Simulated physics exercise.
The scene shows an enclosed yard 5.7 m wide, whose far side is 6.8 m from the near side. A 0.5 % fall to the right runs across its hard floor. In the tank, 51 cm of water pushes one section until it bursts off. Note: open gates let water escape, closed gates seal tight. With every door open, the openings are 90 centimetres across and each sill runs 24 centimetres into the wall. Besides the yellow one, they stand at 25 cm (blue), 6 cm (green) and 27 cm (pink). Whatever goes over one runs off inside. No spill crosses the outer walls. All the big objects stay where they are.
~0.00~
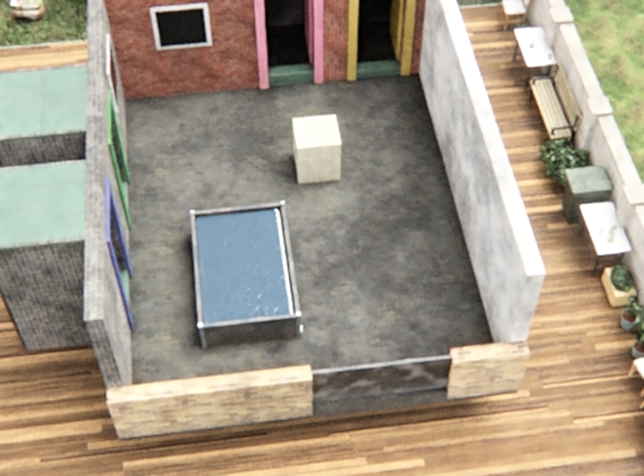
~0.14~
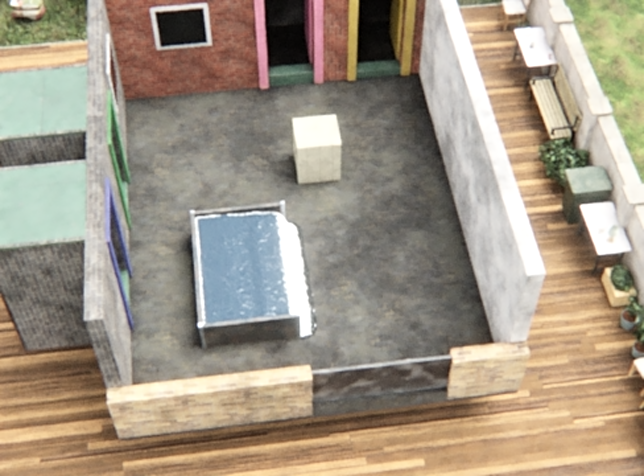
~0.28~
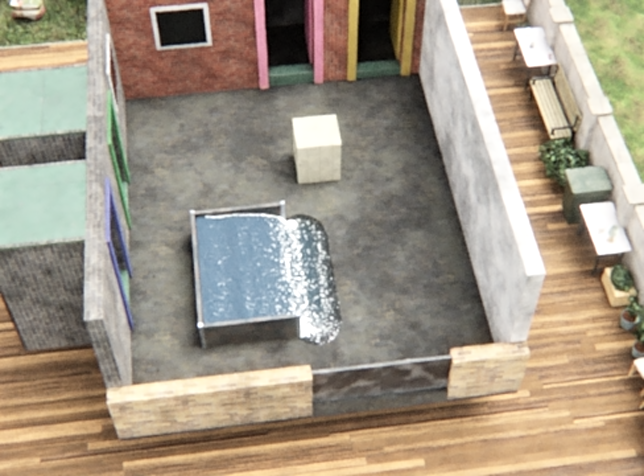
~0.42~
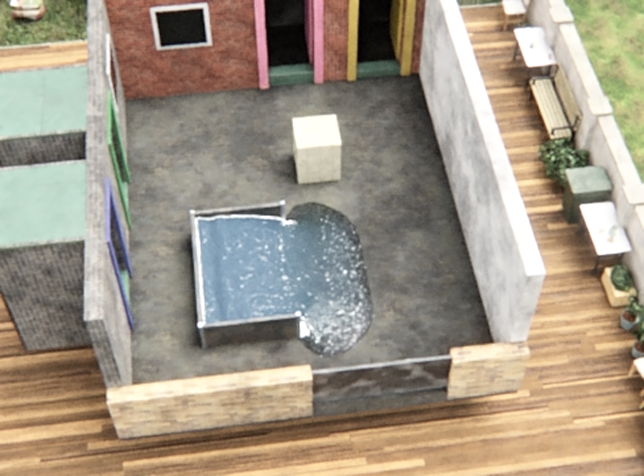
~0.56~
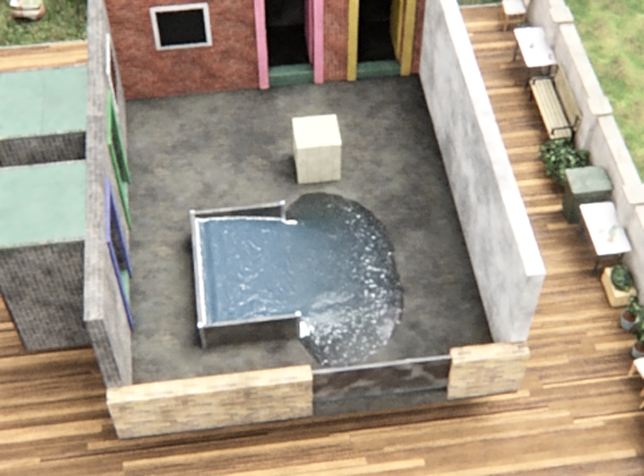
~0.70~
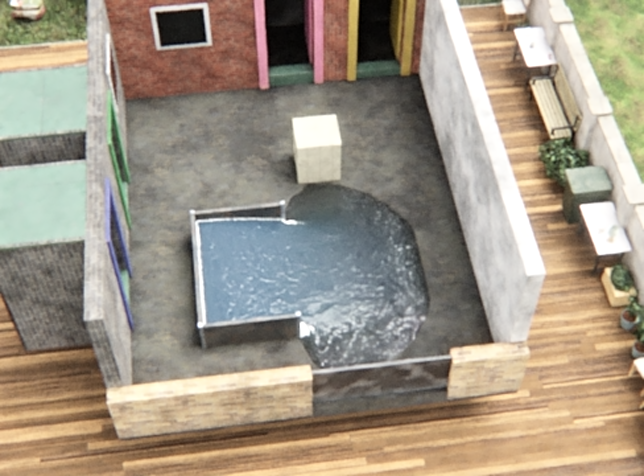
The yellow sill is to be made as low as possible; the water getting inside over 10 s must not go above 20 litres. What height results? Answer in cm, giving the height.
It would have to be roughly 11 cm high.
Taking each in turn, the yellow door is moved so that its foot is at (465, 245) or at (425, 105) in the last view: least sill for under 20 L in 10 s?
About 22 and 7.0 cm.
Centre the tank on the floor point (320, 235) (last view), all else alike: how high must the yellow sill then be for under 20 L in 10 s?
15 cm or thereabouts.
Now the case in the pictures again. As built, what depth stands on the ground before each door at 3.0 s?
Depths in cm - yellow: 1, blue: 0, green: 0, pink: 0.
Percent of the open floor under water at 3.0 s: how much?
Close to 40 per cent is wet.
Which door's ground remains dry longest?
The green one comes last.
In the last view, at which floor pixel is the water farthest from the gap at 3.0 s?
Front tip: Approx. (415, 77) px.
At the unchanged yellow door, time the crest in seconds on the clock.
Roughly 3.6 s.
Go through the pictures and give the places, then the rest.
The first picture shows still water, 51 cm deep, in the tank at (244, 265); the yellow door at (380, 37) is dry.
In the second picture, the gap is at (289, 272), the front 0.2 m out at (310, 330); the back of the tank holds 51 cm.
In the third picture, water pours out at (289, 273) and has run 0.6 m, to (335, 324); about 10 cm deep outside, 51 cm at the back.
In the fourth picture, the gap is at (289, 274), the front 1.2 m out at (367, 311); the back of the tank holds 46 cm.
In the fifth picture, the gap is at (289, 274), the front 1.7 m out at (397, 295); the back of the tank holds 42 cm.
In the sixth picture, water pours out at (289, 274) and has run 2.1 m, to (423, 296); about 6 cm deep outside, 41 cm at the back; the yellow door at (380, 37), 5.1 m from the gap, is still 3.1 m from the nearest water.
After 1.4 s water covers 35 % of the floor, deepest (32 cm) near (468, 270); it has not reached the yellow door.
After 3.0 s water covers 40 % of the floor, deepest (25 cm) near (493, 362); it has not reached the yellow door.
After 10.0 s water covers 95 % of the floor, deepest (8 cm) near (151, 243); 7 cm at the yellow door, 0 litres in over its 17 cm sill.
At the yellow door as built, the water arrived by 3.2 s and peaked near 16 cm at 3.6 s.
With a sill of 9 cm, 37 litres would have come in within the 10 s; with 12.5 cm, 10 litres. So under 20 litres takes about 11 cm.
